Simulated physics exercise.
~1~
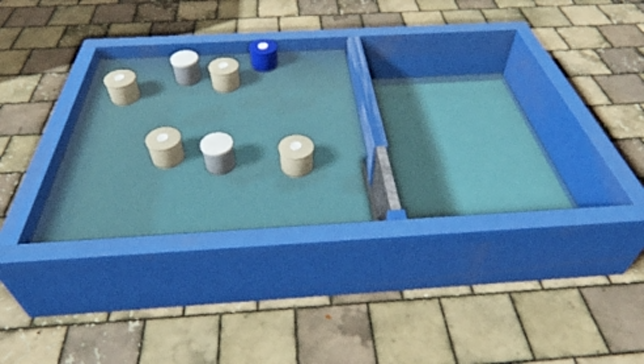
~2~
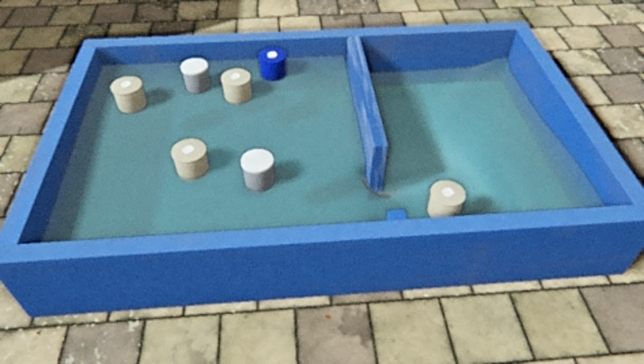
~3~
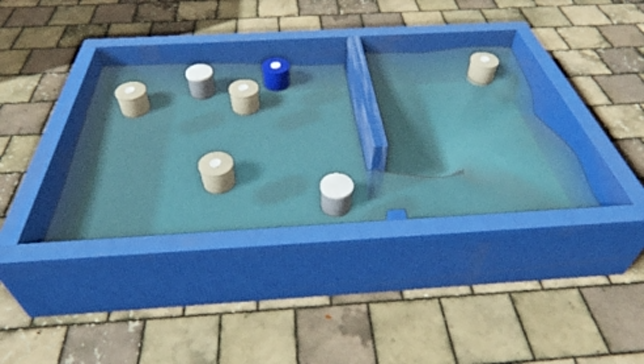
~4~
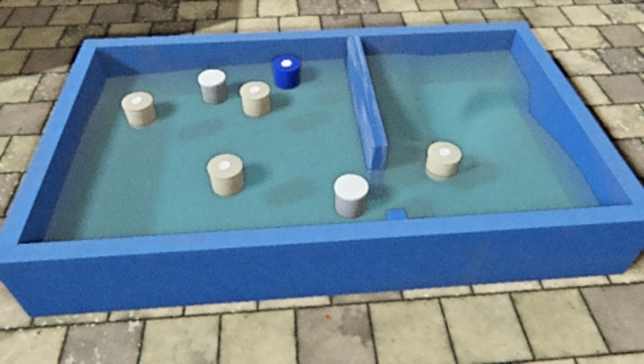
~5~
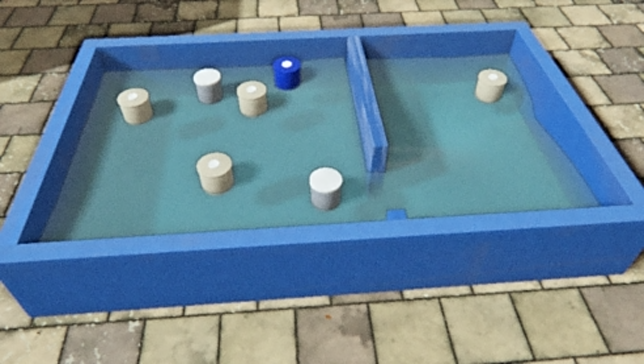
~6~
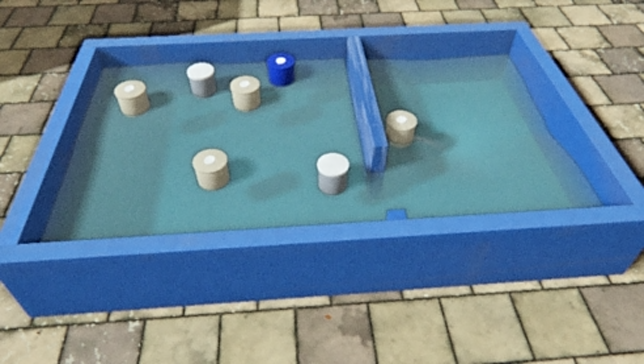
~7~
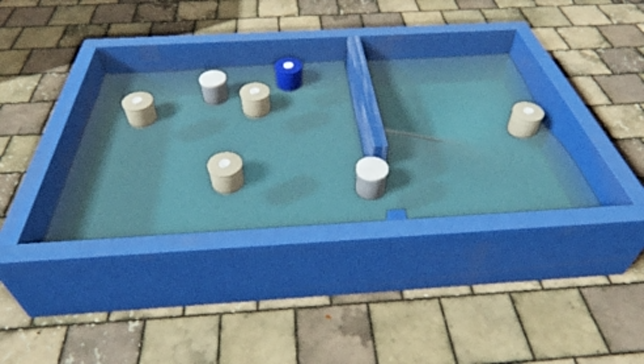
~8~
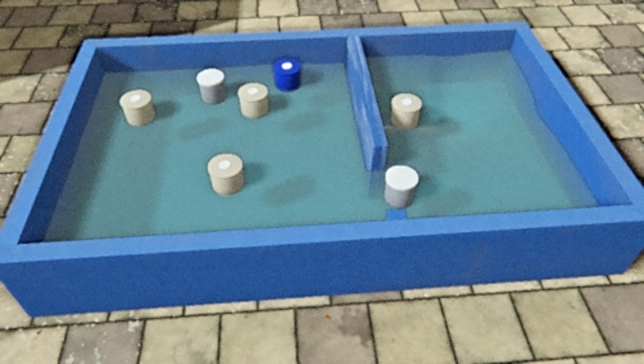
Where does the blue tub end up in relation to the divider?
It stays on the left side, short of the divider, floating near the back wall after drifting only a little to the right.
